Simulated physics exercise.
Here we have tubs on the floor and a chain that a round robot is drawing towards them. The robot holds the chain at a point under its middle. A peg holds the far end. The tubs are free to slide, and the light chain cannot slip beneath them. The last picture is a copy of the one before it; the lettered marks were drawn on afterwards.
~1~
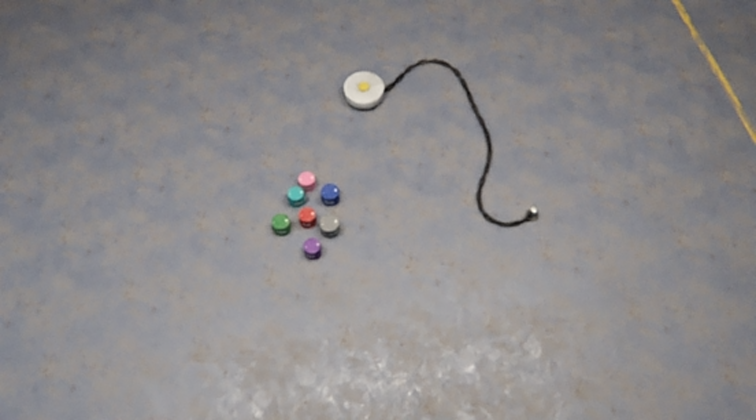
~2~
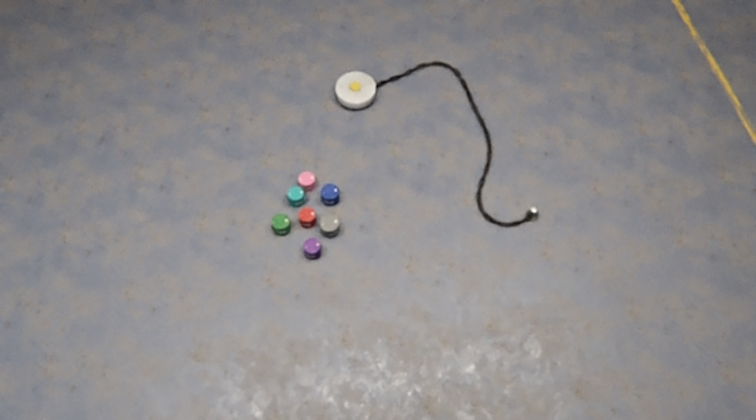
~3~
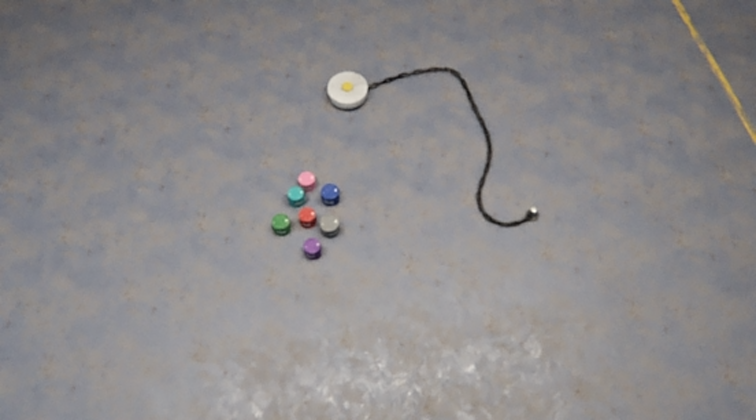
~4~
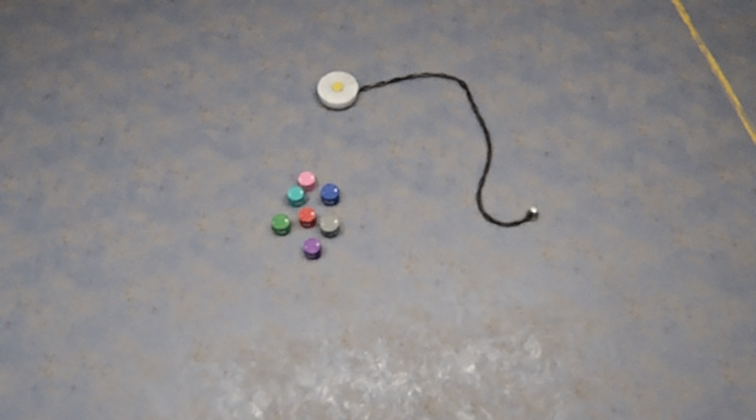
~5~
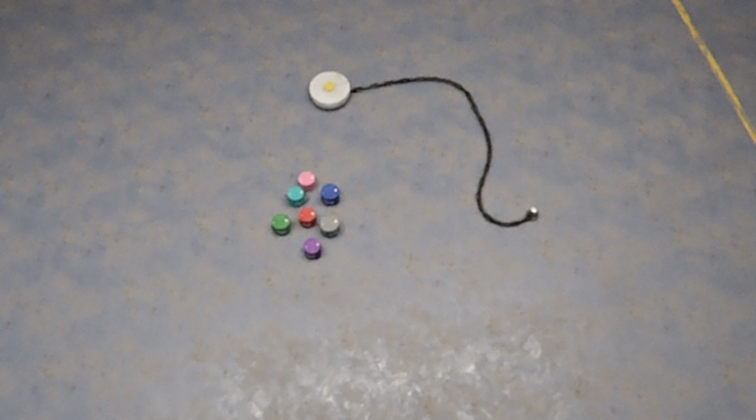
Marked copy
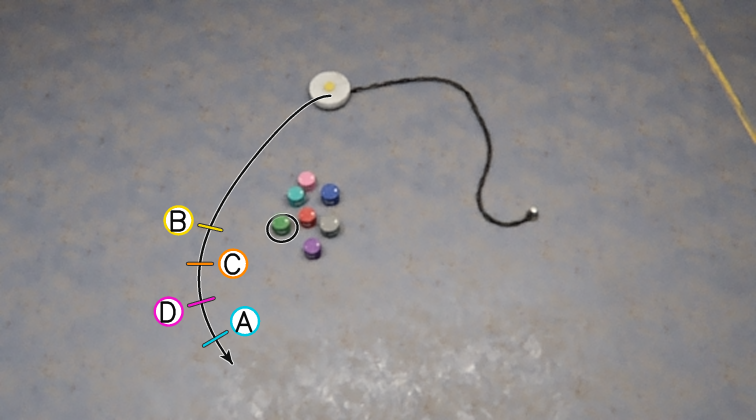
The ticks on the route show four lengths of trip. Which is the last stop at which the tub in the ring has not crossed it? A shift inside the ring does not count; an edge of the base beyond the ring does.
It should halt at D.
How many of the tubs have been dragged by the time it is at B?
By then, none.
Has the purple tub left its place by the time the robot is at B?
By then, no.
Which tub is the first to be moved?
The pink tub.
On the marked copy, A at (215, 339); B at (210, 228); C at (200, 264); D at (201, 302); the ring at (282, 228); the route from (331, 96) via (221, 206) to (232, 364).
Taking D. A third of the way, robot (262, 143); green tub (282, 225).
Two thirds of the way, robot (210, 219); green tub (282, 225).
When it is over, robot (199, 299); red tub (310, 222); green tub (282, 225); turquoise tub (300, 211); blue tub (331, 201); pink tub (315, 205); the green tub is still in its ring.
As for the rest, A drags the ringed tub to (293, 242); B is safe but short; C is safe but short.
